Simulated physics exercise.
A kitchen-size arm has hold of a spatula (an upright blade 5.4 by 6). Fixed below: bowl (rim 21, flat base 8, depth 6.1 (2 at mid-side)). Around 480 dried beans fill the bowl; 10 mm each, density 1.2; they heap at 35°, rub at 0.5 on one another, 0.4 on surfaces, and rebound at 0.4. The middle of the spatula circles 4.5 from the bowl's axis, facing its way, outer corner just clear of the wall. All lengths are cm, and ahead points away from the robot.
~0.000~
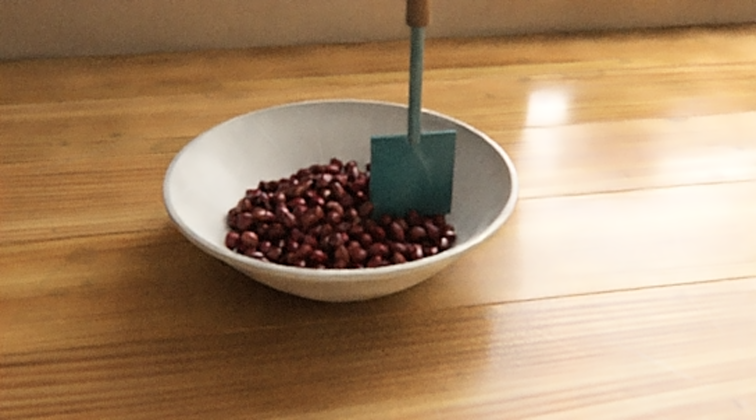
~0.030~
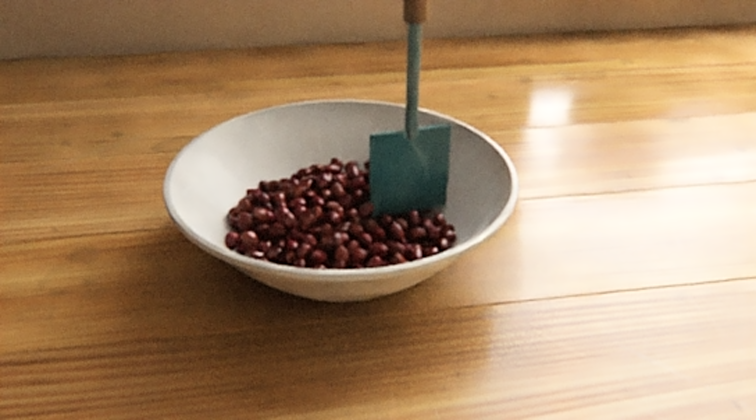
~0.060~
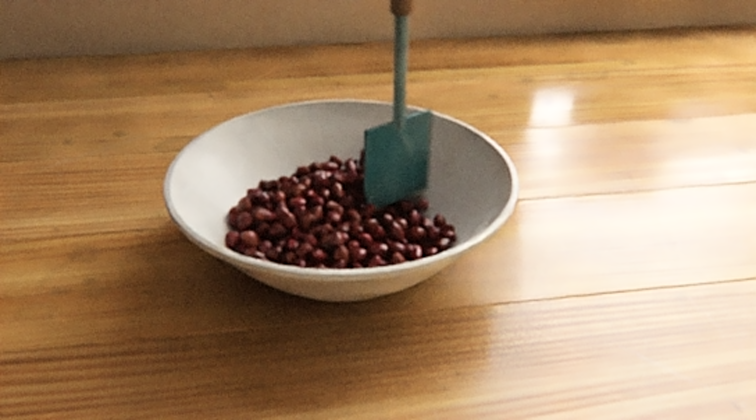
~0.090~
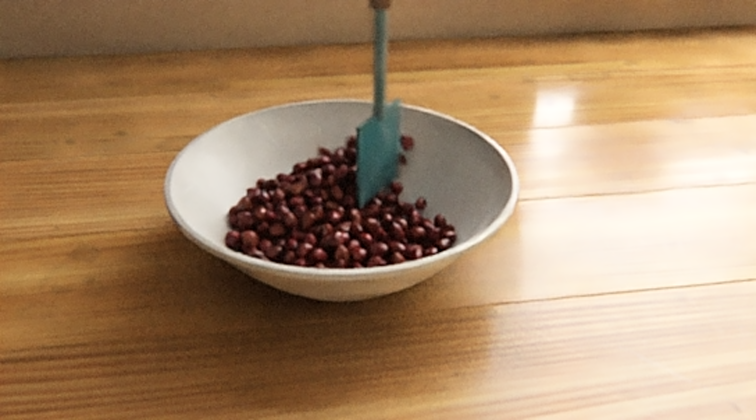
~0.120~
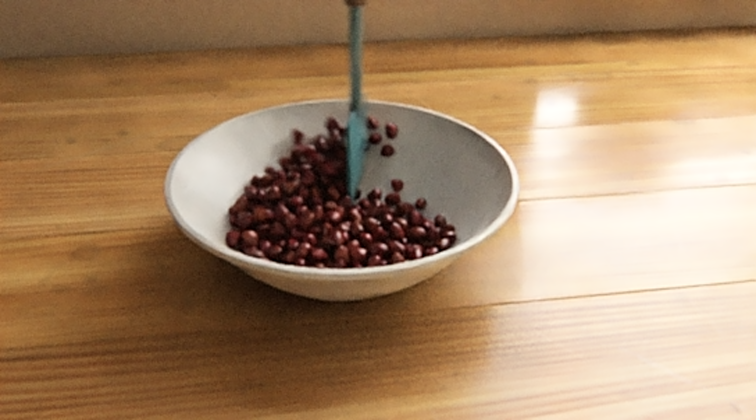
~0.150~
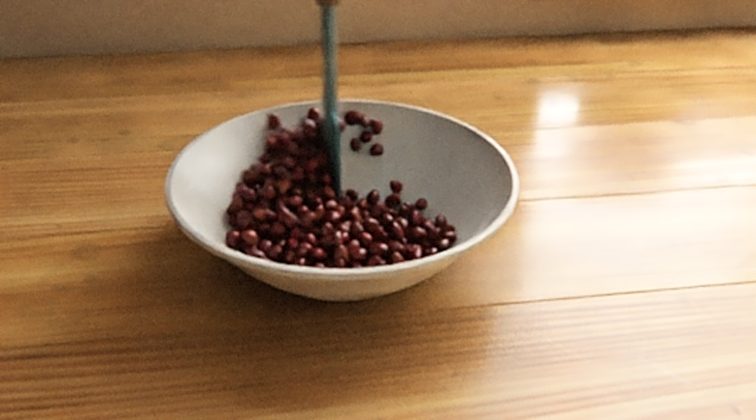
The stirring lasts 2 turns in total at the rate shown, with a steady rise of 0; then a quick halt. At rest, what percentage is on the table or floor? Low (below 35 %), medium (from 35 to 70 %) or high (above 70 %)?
A low share, below 35 %, ends on the table or floor.
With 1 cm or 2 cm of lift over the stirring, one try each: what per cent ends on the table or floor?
Some 15 and 10 per cent.
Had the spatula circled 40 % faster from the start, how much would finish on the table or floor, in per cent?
In that case some 45 per cent.
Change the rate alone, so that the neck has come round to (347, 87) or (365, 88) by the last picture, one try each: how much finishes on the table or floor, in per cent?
Some 15 and 10 per cent.
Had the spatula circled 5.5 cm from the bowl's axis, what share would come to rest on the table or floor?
Then about 15 per cent.
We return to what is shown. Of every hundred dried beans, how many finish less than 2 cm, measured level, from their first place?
Roughly 10 per cent.
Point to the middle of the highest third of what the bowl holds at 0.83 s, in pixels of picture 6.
Around (287, 250).
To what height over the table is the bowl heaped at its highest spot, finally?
About 5.5 cm.
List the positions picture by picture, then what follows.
The first frame shows spatula neck at (415, 112), 0° round; upper third of the load around (331, 216), from x 230 to 450, top at y 165; 480 in the bowl.
The second frame shows spatula neck at (412, 108), 8° round; upper third of the load around (332, 215), from x 230 to 450, top at y 165.
The third frame shows spatula neck at (400, 98), 29° round; upper third of the load around (334, 212), from x 230 to 450, top at y 155.
The fourth frame shows spatula neck at (380, 91), 50° round; upper third of the load around (334, 204), from x 235 to 450, top at y 135.
The fifth frame shows spatula neck at (356, 87), 72° round; upper third of the load around (323, 195), from x 235 to 450, top at y 120.
The sixth frame shows spatula neck at (330, 87), 94° round; upper third of the load around (303, 188), from x 235 to 450, top at y 115; 480 in the bowl.
After 0.49 s, 338° round, highest piece 8 above the table; 425 in the bowl, 38 on the table or floor, 17 in flight or on the tool.
After 0.83 s, 223° round, highest piece 8 above the table; 395 in the bowl, 78 on the table or floor, 7 in flight or on the tool.
After 1.20 s, 0° round, highest piece 7 above the table; 367 in the bowl, 113 on the table or floor.
After 1.90 s, 0° round, highest piece 5 above the table; 367 in the bowl, 113 on the table or floor.
At rest, 367 in the bowl, 113 on the table or floor. That is 24 % on the table or floor.
